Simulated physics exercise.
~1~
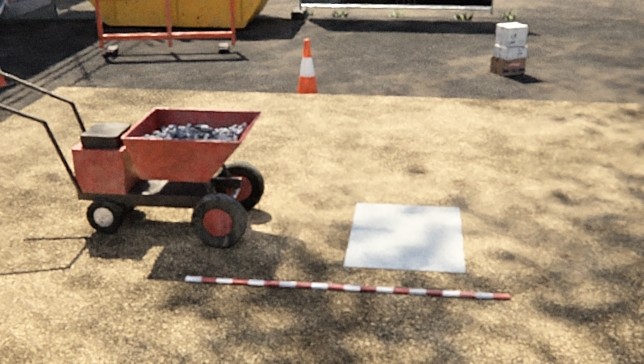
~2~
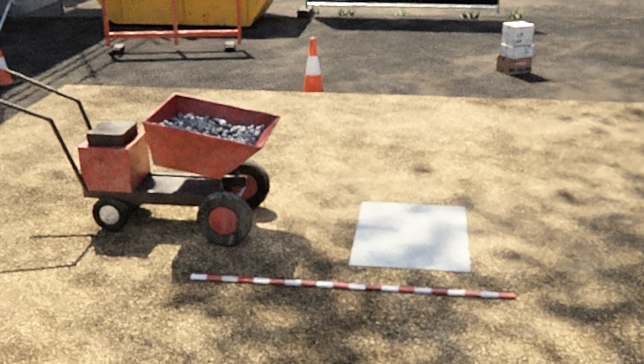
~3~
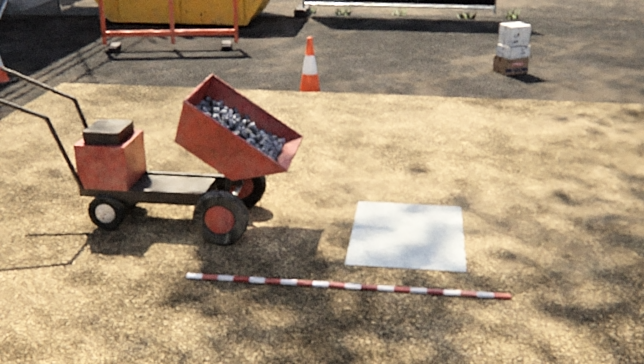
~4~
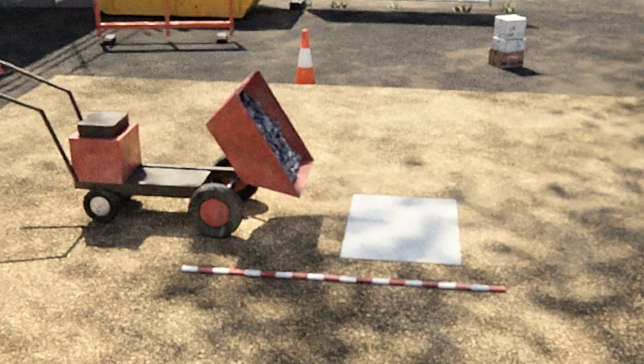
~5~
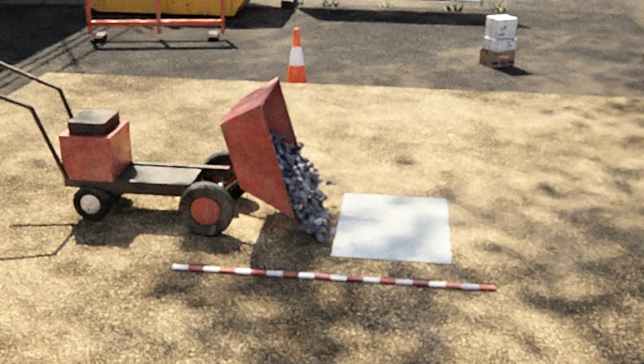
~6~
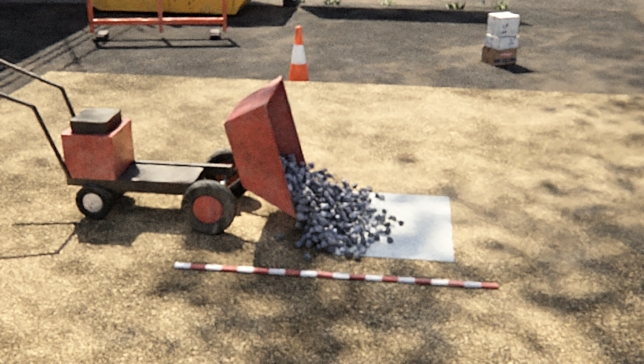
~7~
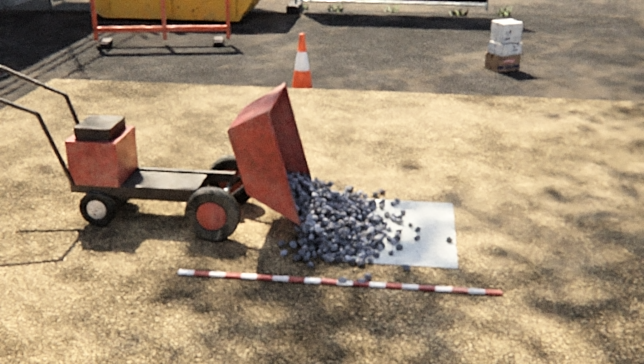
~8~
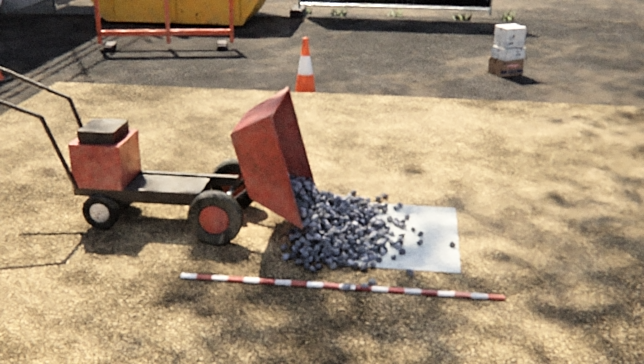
The red tray of a small barrow tipped steeply forward to the right, and its grey stones slid out onto the sandy ground, spreading partly over a pale sheet, until the heap settled against the raised tray with much of the sheet still bare.
